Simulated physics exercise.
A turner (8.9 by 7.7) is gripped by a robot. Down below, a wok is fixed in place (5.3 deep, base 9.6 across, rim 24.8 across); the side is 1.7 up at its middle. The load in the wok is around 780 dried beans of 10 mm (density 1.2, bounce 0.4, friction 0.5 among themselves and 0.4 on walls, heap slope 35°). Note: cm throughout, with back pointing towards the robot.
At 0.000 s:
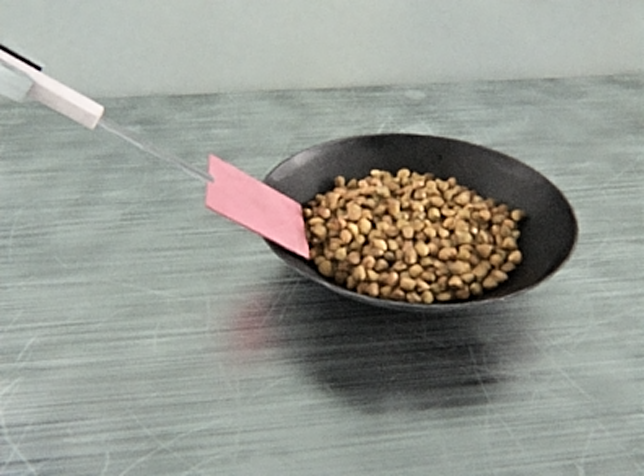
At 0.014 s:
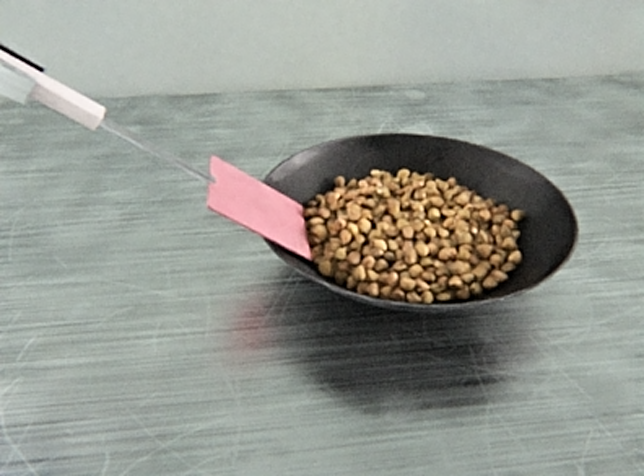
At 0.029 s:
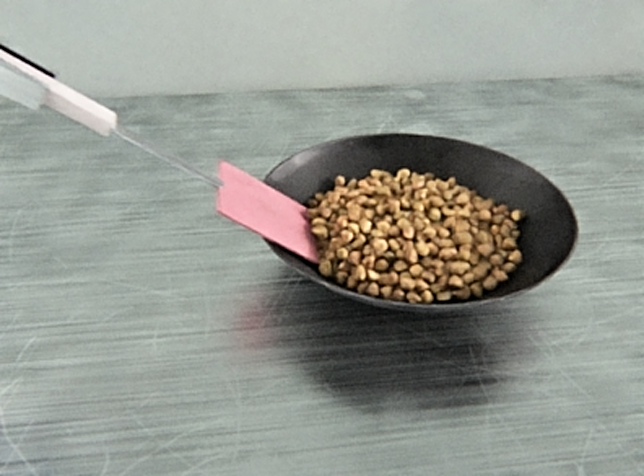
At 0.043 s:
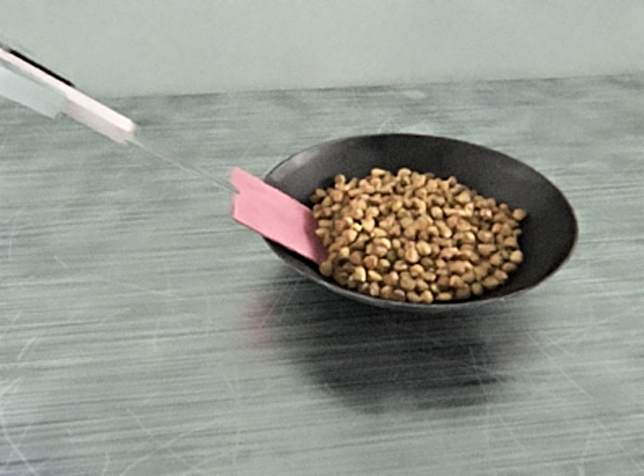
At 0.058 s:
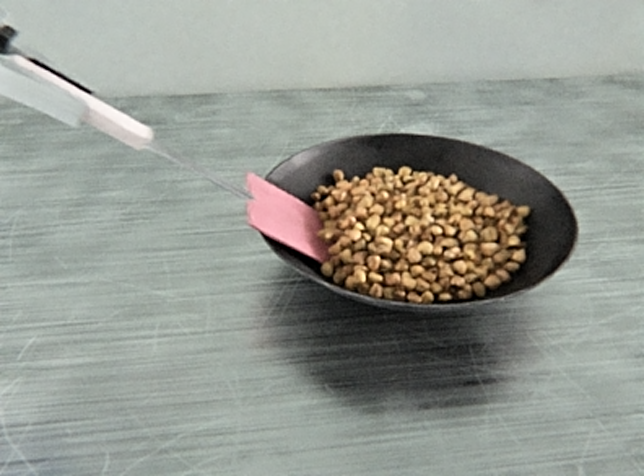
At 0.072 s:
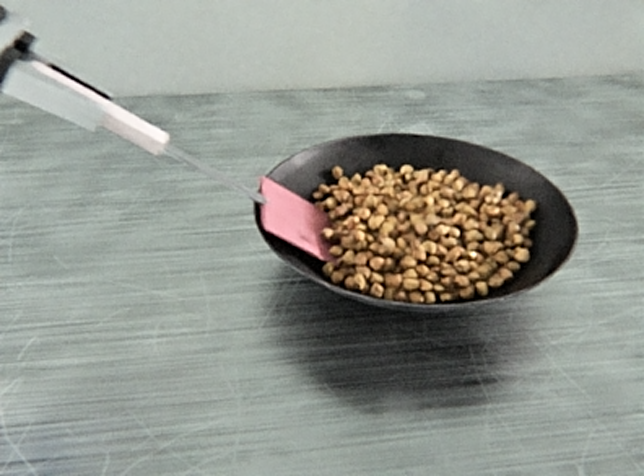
The clip shows a robot-held pink turner at the left side of a dark wok filled with brown dried beans; after barely moving at first, it slides right and slightly downward, pushing the beans a little to the right.
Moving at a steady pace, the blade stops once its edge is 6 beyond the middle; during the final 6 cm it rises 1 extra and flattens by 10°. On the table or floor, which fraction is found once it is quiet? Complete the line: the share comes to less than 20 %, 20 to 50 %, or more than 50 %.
The share comes to less than 20 %.
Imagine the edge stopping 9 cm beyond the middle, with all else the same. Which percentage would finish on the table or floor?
Then about 50 per cent.
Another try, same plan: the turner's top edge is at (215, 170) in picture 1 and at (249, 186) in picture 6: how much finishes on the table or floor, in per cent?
I'd put it at roughly 15 per cent.
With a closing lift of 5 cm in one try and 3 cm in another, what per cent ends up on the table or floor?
Try one gives about 15 in a hundred, try two about 10 in a hundred.
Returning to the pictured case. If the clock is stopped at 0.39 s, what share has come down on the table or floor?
It is near 10 percent.
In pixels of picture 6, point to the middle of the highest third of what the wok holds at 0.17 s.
About pixel (494, 205).
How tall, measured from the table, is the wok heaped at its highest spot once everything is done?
Top of the heap: Roughly 7.5 cm above the table top.
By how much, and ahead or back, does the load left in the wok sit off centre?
About 4.5 centimetres ahead.
After 0.12 s, sloping 37°, highest piece 6 above the table; 781 in the wok.
After 0.17 s, sloping 33°, highest piece 7 above the table; 780 in the wok, 1 on the blade or in flight.
After 0.39 s, sloping 27°, highest piece 7 above the table; 686 in the wok, 86 on the table or floor, 9 on the blade or in flight.
After 1.44 s, sloping 27°, highest piece 7 above the table; 683 in the wok, 98 on the table or floor.
At rest, 683 in the wok, 98 on the table or floor. That is 13 % on the table or floor.
